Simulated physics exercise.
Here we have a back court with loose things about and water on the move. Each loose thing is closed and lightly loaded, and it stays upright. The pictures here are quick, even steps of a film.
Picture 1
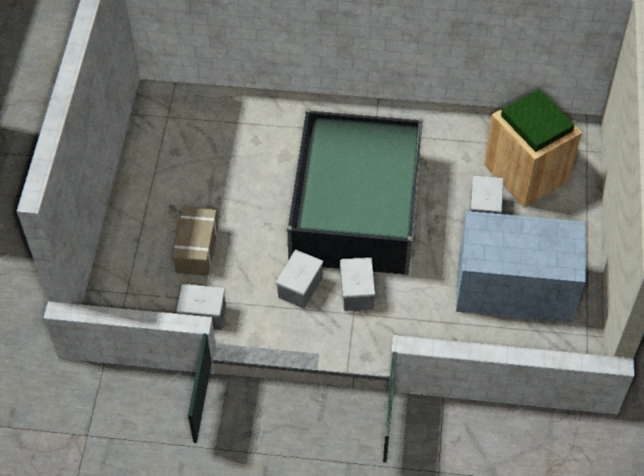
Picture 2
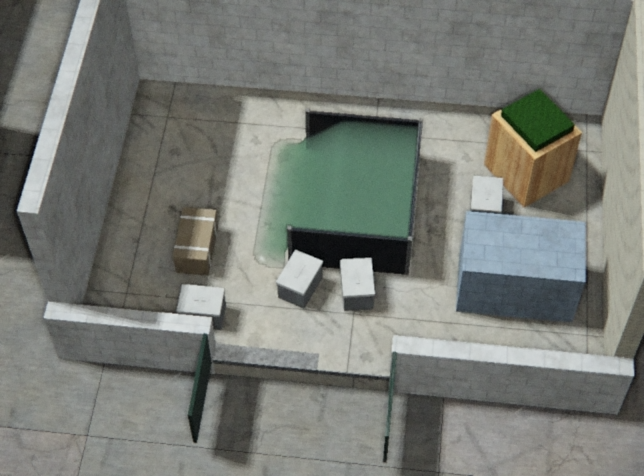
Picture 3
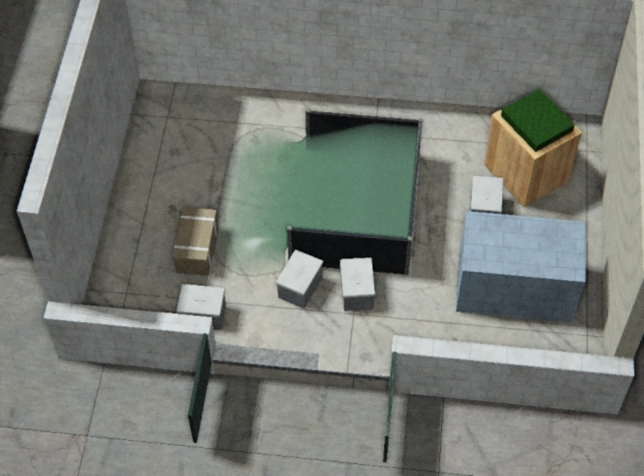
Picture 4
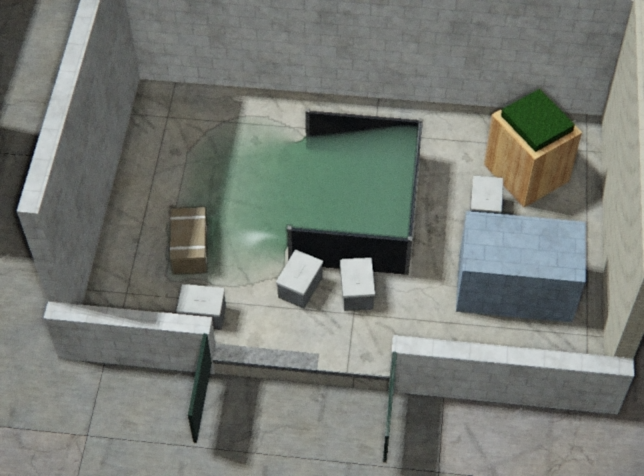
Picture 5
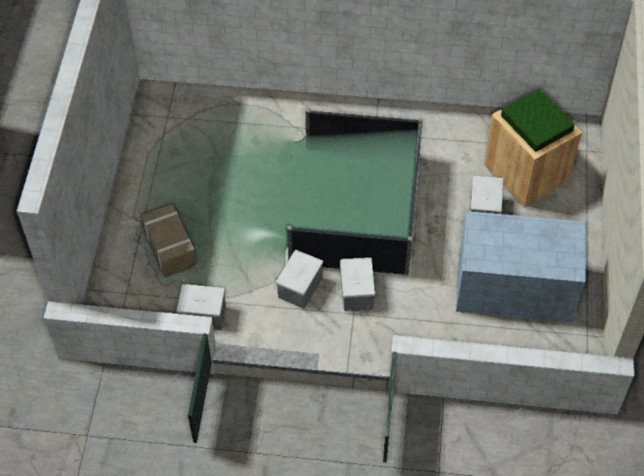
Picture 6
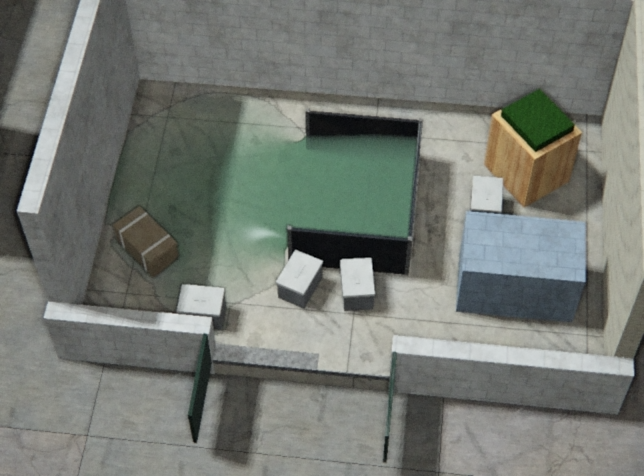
Green water spills leftward from an open-sided tank and pushes a brown trunk left.
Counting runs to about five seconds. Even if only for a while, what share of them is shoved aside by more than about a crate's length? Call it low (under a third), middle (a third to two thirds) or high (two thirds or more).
High.
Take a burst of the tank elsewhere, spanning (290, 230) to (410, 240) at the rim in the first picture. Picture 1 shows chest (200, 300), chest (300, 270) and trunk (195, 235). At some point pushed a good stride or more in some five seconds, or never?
Never got that far, got that far, never got that far.
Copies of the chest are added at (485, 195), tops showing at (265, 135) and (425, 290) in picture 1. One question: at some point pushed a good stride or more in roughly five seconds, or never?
Copy 1: Passed the mark. Copy 2: Stayed below the mark.
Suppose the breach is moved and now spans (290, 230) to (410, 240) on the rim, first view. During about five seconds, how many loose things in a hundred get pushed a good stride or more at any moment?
Near 40 in a hundred.
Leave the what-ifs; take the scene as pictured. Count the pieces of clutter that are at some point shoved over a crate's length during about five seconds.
Tally: 4.
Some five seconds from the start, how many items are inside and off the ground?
I count 1.
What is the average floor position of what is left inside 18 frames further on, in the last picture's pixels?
(352, 281).
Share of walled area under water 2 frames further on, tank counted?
Around 45 percent.
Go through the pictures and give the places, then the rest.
The first picture shows a trunk at (195, 233), on the bottom; a chest at (487, 193), on the bottom; 0 of 5 have shifted.
The second picture shows a trunk at (195, 233) rests on the ground; a chest at (487, 193) rests on the ground; 0 of 5 have shifted.
The third picture shows a trunk at (195, 233) rests on the ground; a chest at (487, 193), on the bottom; 0 of 5 have shifted.
The fourth picture shows a trunk at (188, 233) rests on the ground, close to its start; a chest at (487, 193), on the bottom; 1 of 5 have shifted.
The fifth picture shows a trunk at (167, 232) rests on the ground, a stride from its start; a chest at (487, 193) rests on the ground; 1 of 5 have shifted.
The sixth picture shows a trunk at (145, 234) rests on the ground, a stride from its start; a chest at (487, 193) rests on the ground; 1 of 5 have shifted.
A moment on, 1 of 5 are well off their spots; 1 afloat.
Next, 1 of 5 are well off their spots; 1 afloat.
Later, 2 of 5 are well off their spots; 1 afloat.
In the end, 4 of 5 are well off their spots, and 4 have been at some point; 1 afloat.
